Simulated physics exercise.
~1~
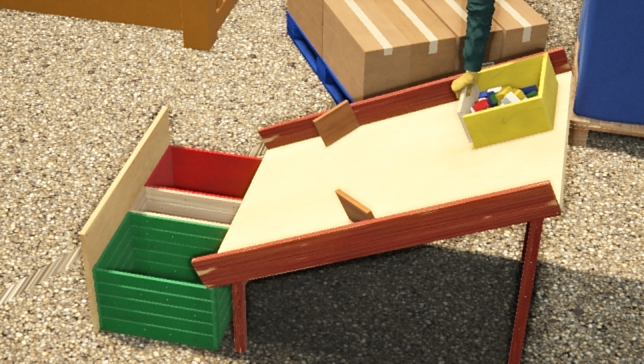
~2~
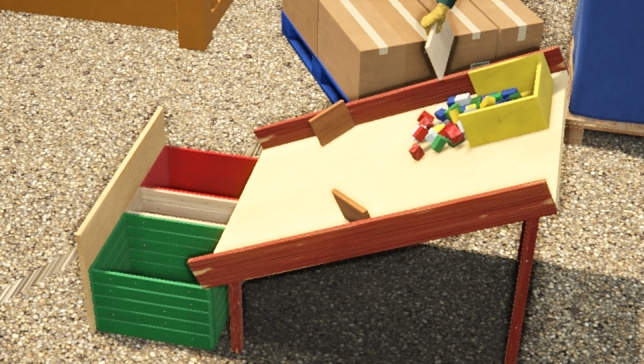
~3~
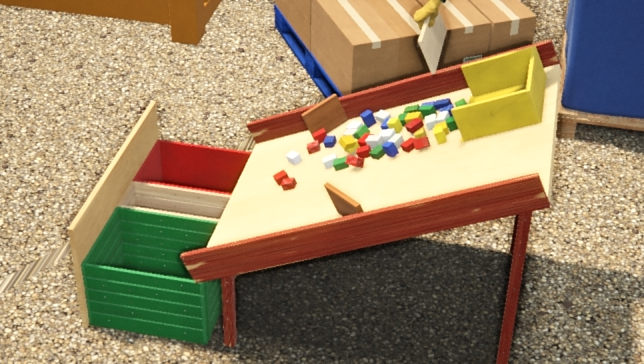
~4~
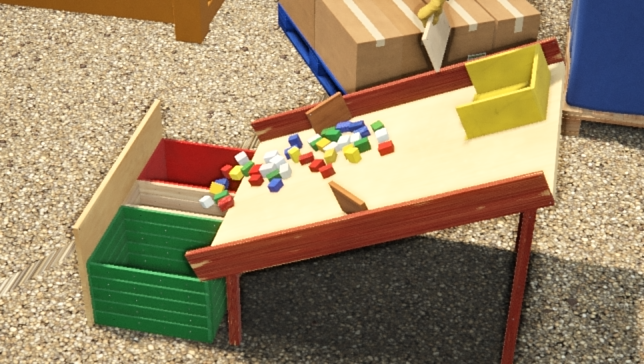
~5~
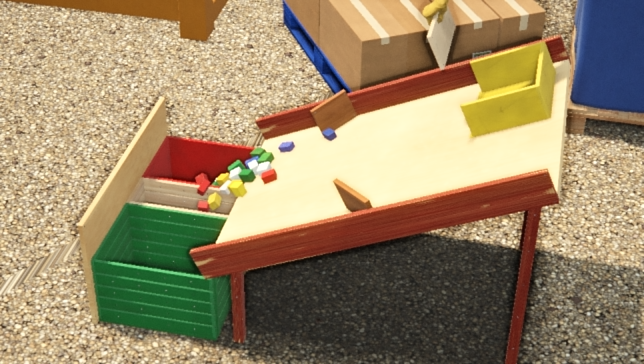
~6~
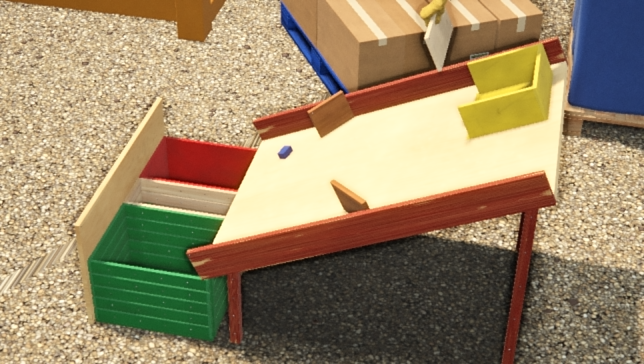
A gloved hand lifts a gate, and colourful bricks slide down into the far bins.
